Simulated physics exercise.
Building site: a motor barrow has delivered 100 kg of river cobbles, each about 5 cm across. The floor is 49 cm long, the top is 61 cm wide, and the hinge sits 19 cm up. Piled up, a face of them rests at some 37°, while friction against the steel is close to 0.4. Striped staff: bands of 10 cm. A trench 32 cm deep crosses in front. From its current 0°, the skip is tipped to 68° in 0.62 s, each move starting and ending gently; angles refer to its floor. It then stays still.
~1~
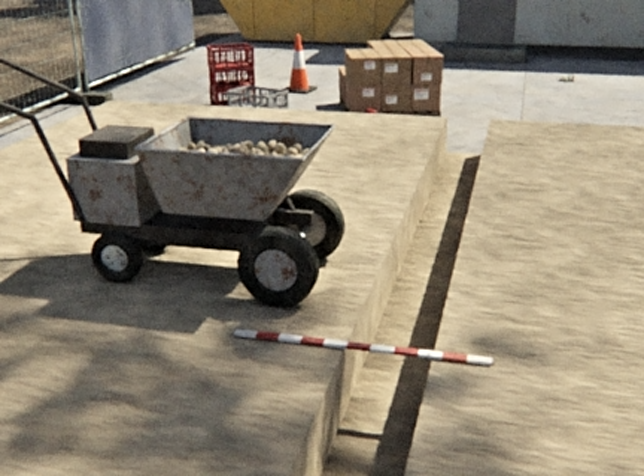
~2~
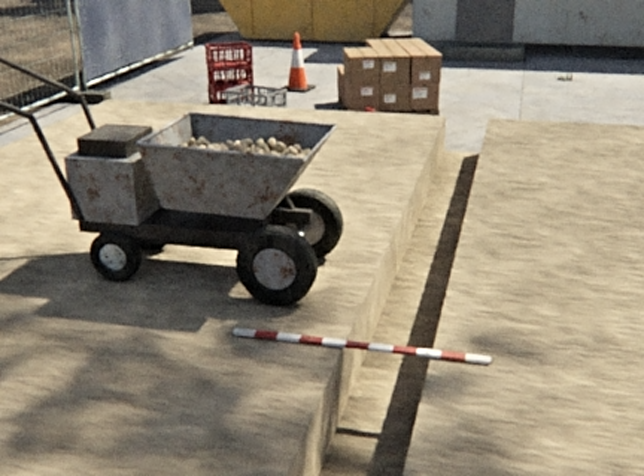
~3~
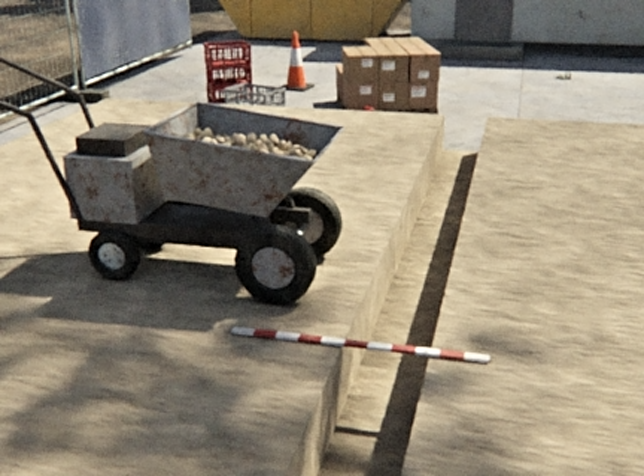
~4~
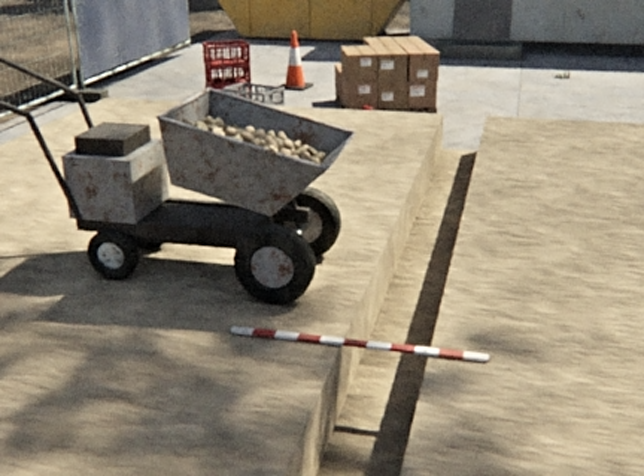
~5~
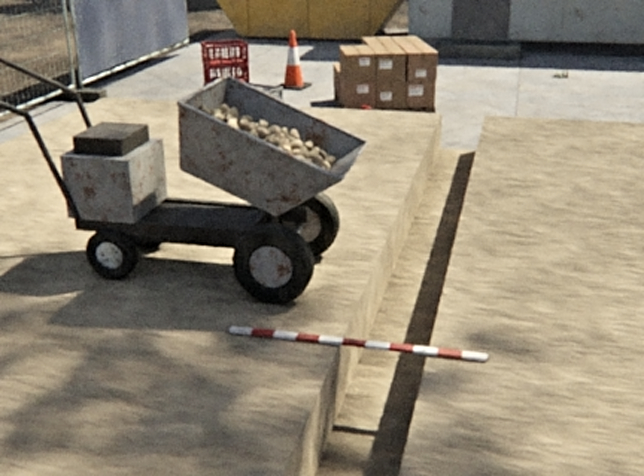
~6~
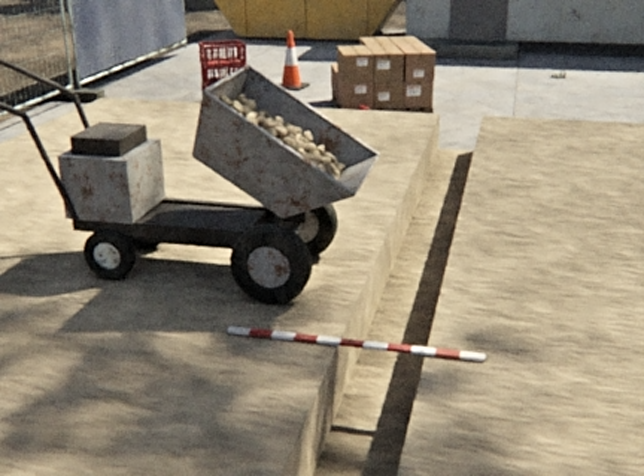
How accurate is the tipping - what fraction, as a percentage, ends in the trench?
Close to 52 in every hundred.
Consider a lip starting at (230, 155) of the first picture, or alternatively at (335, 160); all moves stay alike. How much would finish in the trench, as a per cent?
Roughly 70 in a hundred from the first, 25 in a hundred from the second.
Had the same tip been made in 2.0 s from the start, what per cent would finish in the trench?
With that change, it comes to around 75 per cent.
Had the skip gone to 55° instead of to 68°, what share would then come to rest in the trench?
Share in trench: Approx. 20%.
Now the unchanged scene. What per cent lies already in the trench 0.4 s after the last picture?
Around 10 per cent of it, at that instant.
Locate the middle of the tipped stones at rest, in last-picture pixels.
Their middle lands near (434, 308).
Then, 0.2 s after the last picture the floor is at 57°, 100 % in the skip; the foremost stones are at (361, 214).
Then, 0.4 s after the last picture the floor is at 68°, 86 % in the skip, 11 % in the trench, 3 % past the trench; the foremost stones are at (449, 273).
Then, 0.8 s after the last picture the floor is at 68°, 35 % in the skip, 19 % in the trench, 46 % past the trench; the foremost stones are at (599, 310).
Then, 2.7 s after the last picture the floor is at 68°, 1 % in the skip, 52 % in the trench, 47 % past the trench; the foremost stones are past the picture's edge.
